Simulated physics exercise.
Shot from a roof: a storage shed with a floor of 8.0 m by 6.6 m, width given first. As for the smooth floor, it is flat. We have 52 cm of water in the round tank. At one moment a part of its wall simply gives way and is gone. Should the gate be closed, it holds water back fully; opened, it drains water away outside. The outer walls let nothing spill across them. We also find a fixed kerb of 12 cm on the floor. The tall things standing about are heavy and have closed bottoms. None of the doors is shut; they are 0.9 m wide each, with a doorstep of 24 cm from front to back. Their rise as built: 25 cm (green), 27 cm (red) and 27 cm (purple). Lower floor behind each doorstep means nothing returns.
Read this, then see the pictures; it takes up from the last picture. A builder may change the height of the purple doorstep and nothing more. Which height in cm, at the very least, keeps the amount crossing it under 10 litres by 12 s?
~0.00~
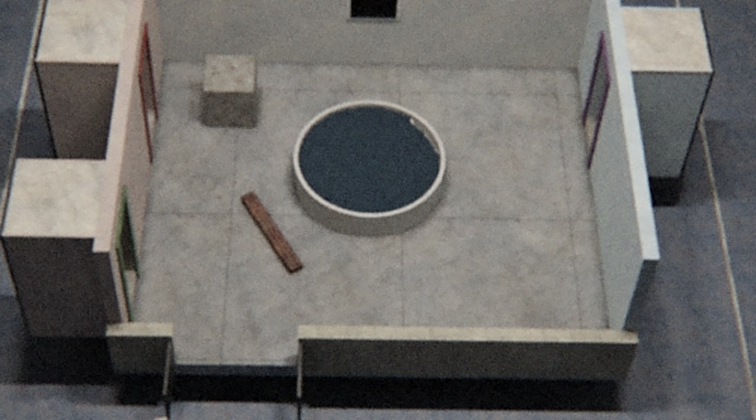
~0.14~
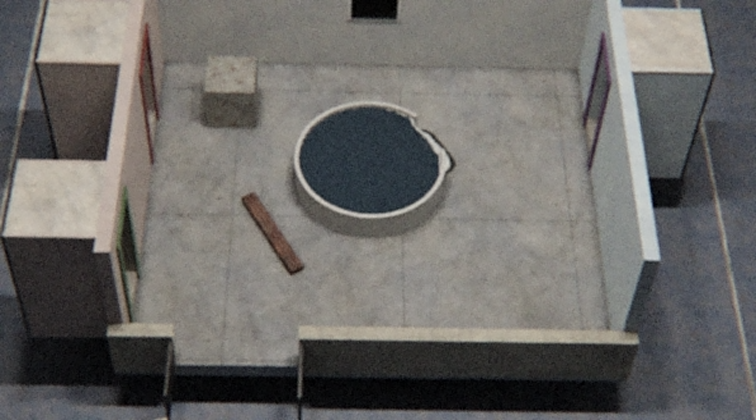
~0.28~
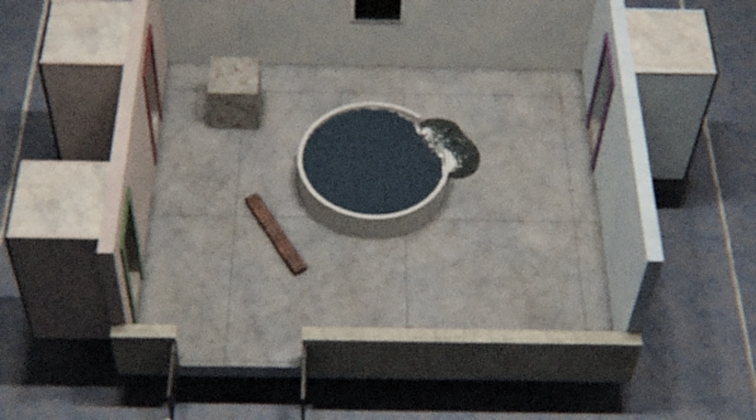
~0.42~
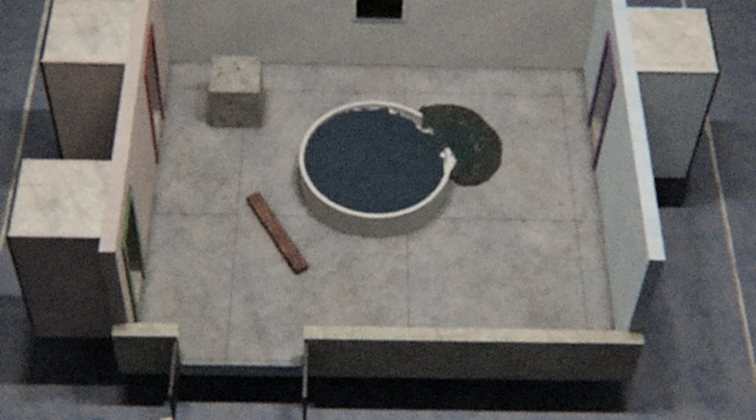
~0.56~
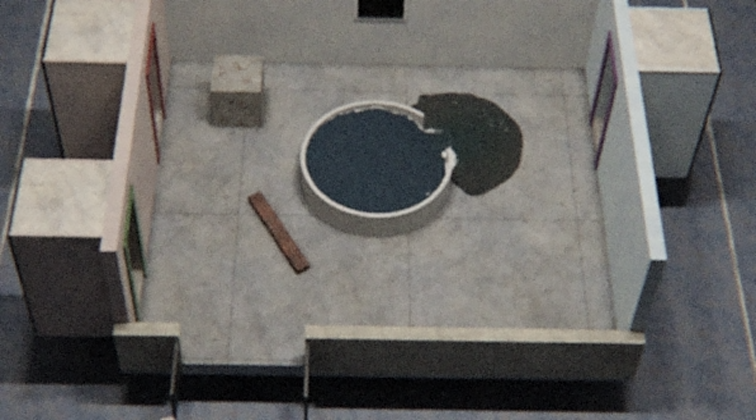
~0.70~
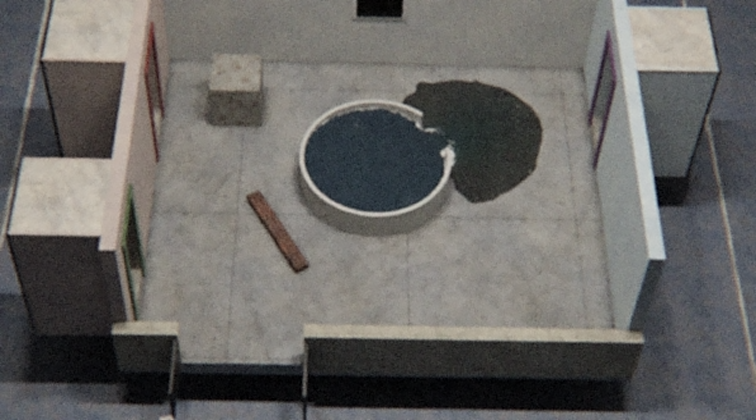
Close to 17 cm is just enough.
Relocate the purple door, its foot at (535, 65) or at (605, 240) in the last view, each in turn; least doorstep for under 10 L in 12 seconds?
You'd want about 21 cm there first, then about 5.0 cm.
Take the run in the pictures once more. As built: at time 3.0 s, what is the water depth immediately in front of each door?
Lab note, cm: Green 0; red 0; purple 20.
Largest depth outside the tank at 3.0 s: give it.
Max depth: Around 29 cm.
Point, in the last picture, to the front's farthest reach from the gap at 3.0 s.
Near (606, 277).
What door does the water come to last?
The green one.
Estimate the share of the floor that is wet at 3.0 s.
Some 20 per cent of it.
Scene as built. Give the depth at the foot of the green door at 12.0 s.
It comes to about 5.5 centimetres deep.
After 1.4 s water covers 20 % of the floor, deepest (26 cm) near (445, 154); 4 cm at the purple door, 0 litres in over its 27 cm doorstep.
After 3.0 s water covers 20 % of the floor, deepest (29 cm) near (525, 70); 20 cm at the purple door, 0 litres in over its 27 cm doorstep.
After 12.0 s water covers 95 % of the floor, deepest (9 cm) near (593, 357); 9 cm at the purple door, 0 litres in over its 27 cm doorstep.
At the purple door as built, the water arrived by 1.3 s and peaked near 21 cm at 2.8 s.
With a doorstep of 15.5 cm, 22 litres would have come in within the 12 s; with 21 cm, 1 litre. So under 10 litres takes about 17 cm.
